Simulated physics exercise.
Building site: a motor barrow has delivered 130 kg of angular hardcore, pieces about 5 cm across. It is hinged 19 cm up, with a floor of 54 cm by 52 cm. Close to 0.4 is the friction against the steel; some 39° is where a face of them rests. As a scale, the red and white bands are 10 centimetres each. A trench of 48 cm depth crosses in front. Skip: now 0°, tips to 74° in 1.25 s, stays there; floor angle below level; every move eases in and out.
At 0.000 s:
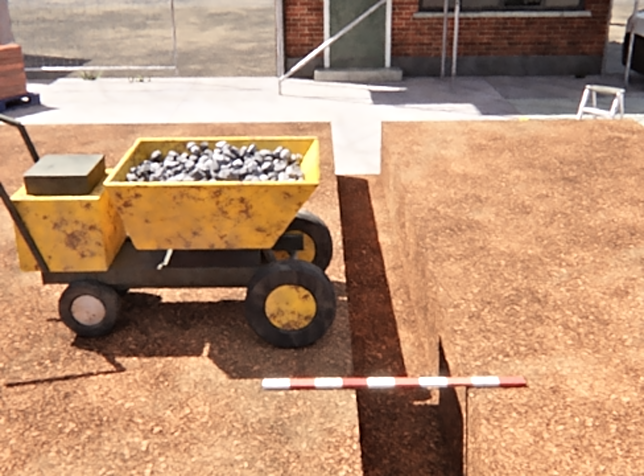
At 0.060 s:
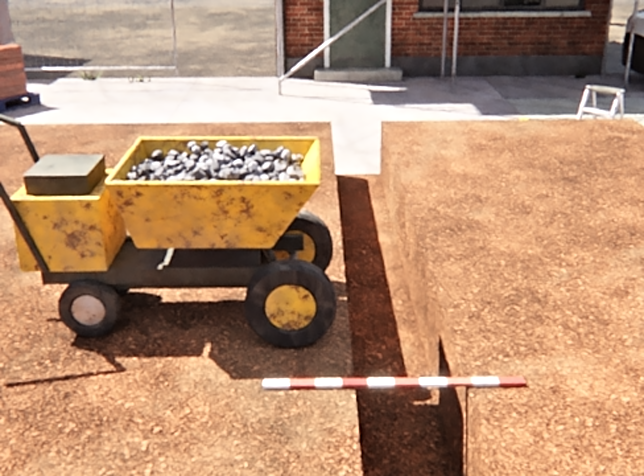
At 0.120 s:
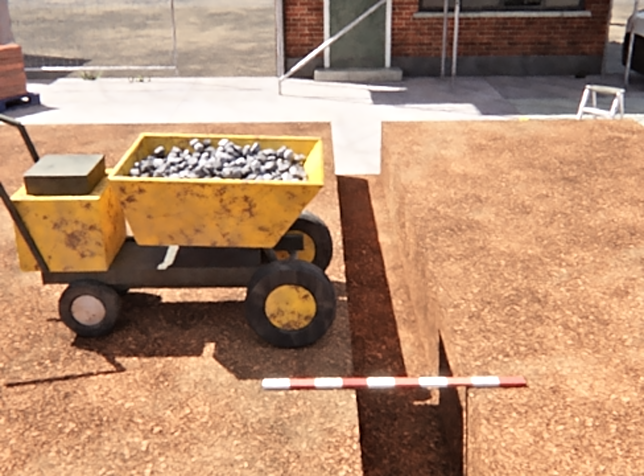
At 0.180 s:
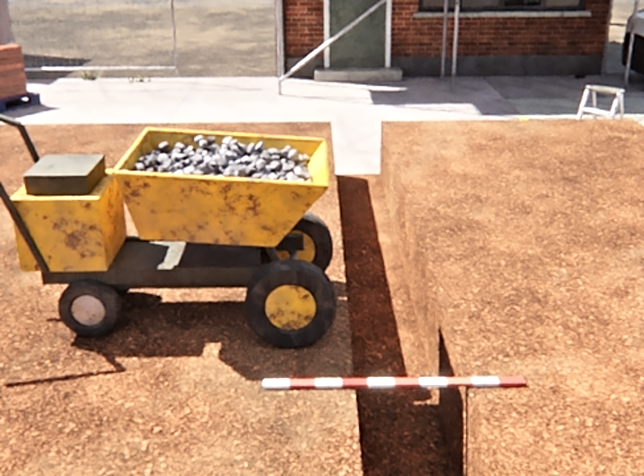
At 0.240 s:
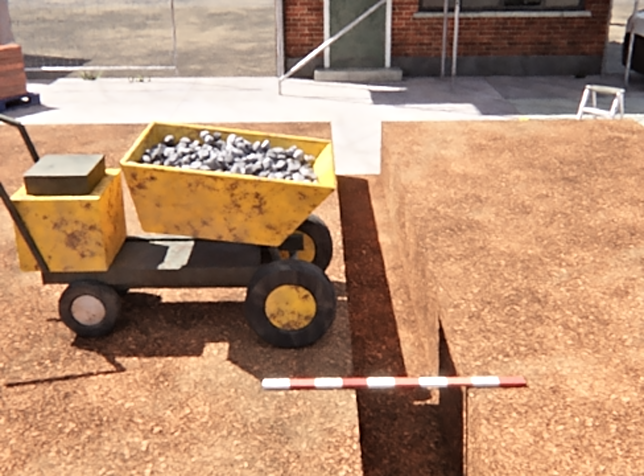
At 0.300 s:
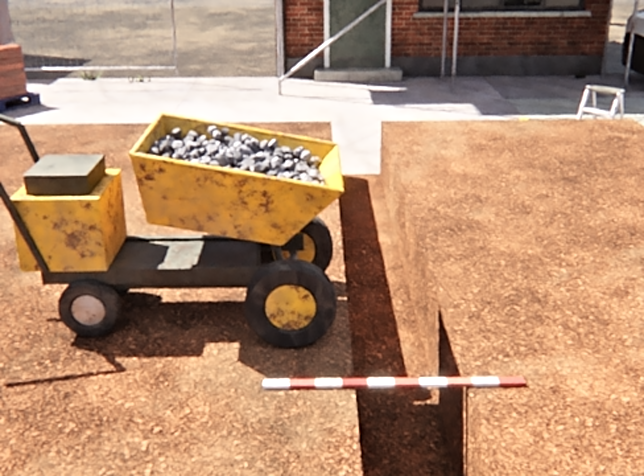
The footage shows a yellow motor barrow loaded with grey stones standing beside a trench on a building site; its skip starts level, then gradually tilts down toward the right while the wheels stay still and the stones ride along inside.
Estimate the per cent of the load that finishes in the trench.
Roughly 53 percent.
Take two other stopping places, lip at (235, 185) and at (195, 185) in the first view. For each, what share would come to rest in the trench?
Roughly 90 per cent, then 65 per cent.
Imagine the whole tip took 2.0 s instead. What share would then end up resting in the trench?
Roughly 60 per cent.
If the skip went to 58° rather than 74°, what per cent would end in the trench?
In that case some 15 per cent.
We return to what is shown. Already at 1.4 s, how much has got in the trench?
10 per cent, give or take.
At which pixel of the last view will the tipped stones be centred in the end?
The stones end up centred near (430, 376).
After 0.9 s the floor is at 63°; 100 % in the skip; the foremost stones are at (411, 240).
After 1.4 s the floor is at 74°; 74 % in the skip, 9 % in the trench, 17 % past the trench; the foremost stones are at (506, 311).
After 1.7 s the floor is at 74°; 44 % in the skip, 20 % in the trench, 36 % past the trench; the foremost stones are at (571, 295).
After 3.7 s the floor is at 74°; 11 % in the skip, 53 % in the trench, 36 % past the trench; the foremost stones are at (599, 306).
